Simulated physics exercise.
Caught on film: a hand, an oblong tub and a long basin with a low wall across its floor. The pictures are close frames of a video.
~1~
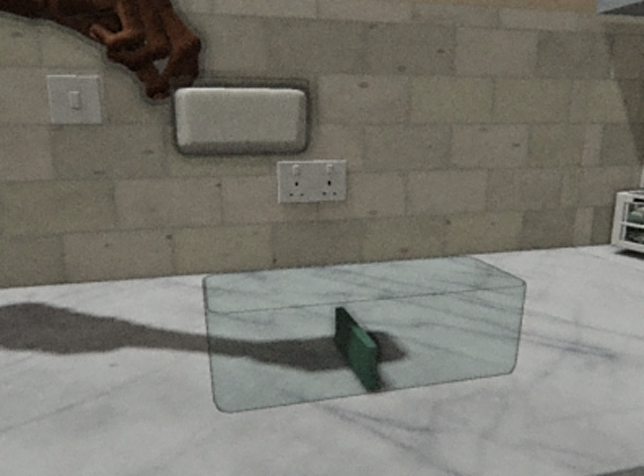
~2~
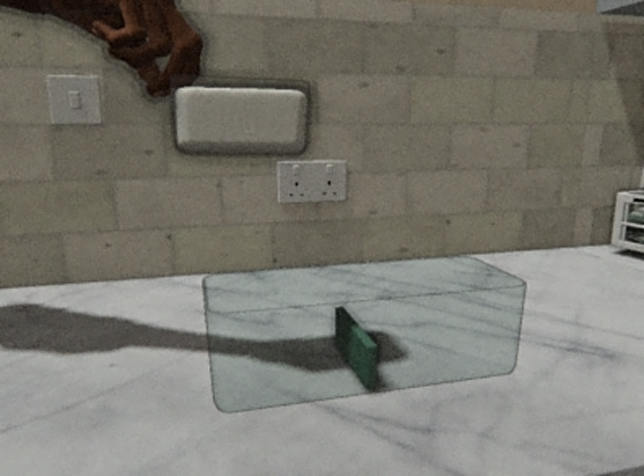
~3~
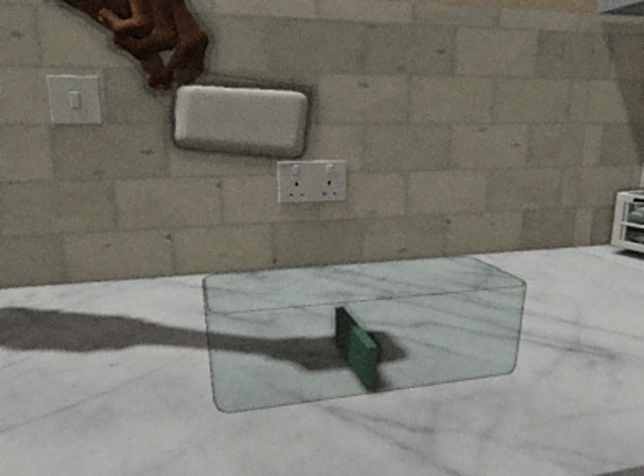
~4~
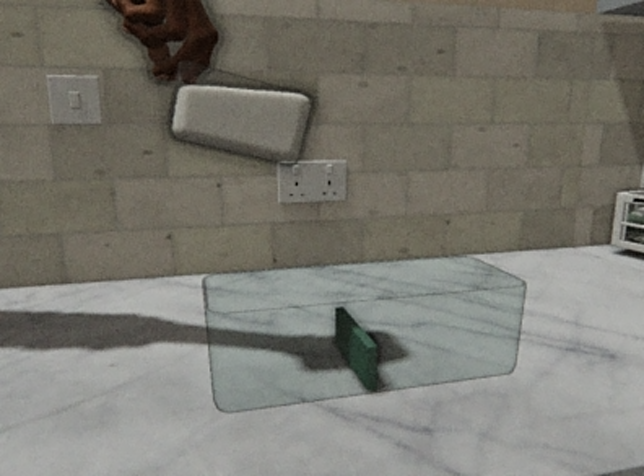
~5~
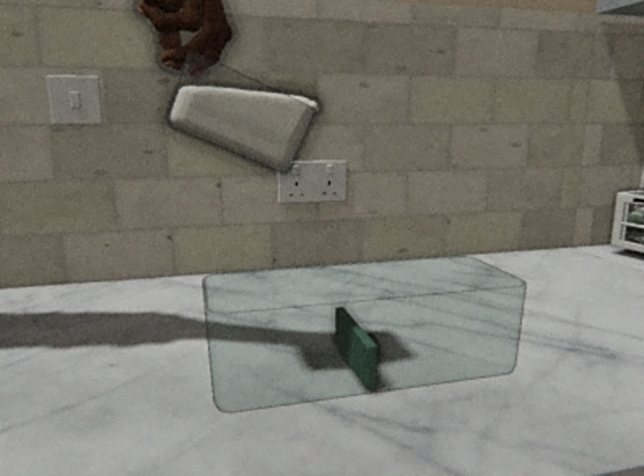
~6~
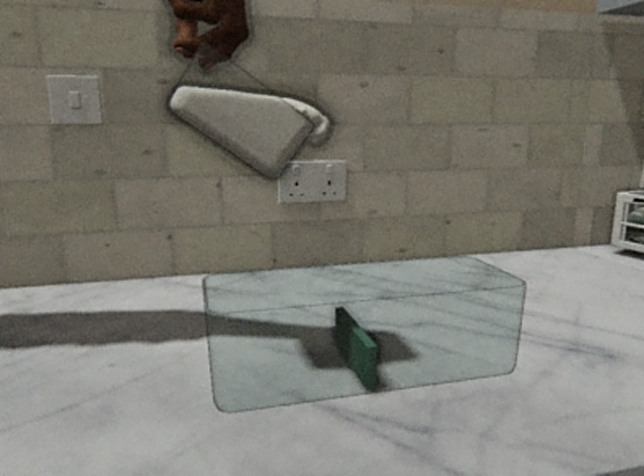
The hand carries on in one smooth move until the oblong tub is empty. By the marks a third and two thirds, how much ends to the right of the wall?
The share right of the wall is between a third and two thirds.
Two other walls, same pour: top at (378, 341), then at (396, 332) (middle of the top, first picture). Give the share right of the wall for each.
Roughly 35 per cent, and 10 per cent.
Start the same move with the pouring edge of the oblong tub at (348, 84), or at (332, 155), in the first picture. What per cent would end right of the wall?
In turn 80 and 70 in a hundred.
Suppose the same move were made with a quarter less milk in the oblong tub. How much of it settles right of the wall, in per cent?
Some 45 per cent.
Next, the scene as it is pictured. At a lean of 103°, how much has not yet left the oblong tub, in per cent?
Near 15 %.
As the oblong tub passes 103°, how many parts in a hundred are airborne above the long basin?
Near 50 %.
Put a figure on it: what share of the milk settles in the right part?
Some 60 per cent.
A moment on, the oblong tub is tipped right over and 13 per cent is still to pour, 2 is left of the wall and 33 right of it.
Next, the oblong tub is tipped right over and 1 per cent is still to pour, 32 is left of the wall and 57 right of it.
Then the oblong tub is tipped right over and 0 per cent is still to pour, 36 is left of the wall and 57 right of it.
Later the oblong tub is tipped right over and 0 per cent is still to pour, 36 is left of the wall and 58 right of it.
At rest 36 per cent lies left of the wall, 58 right of it and 6 outside.
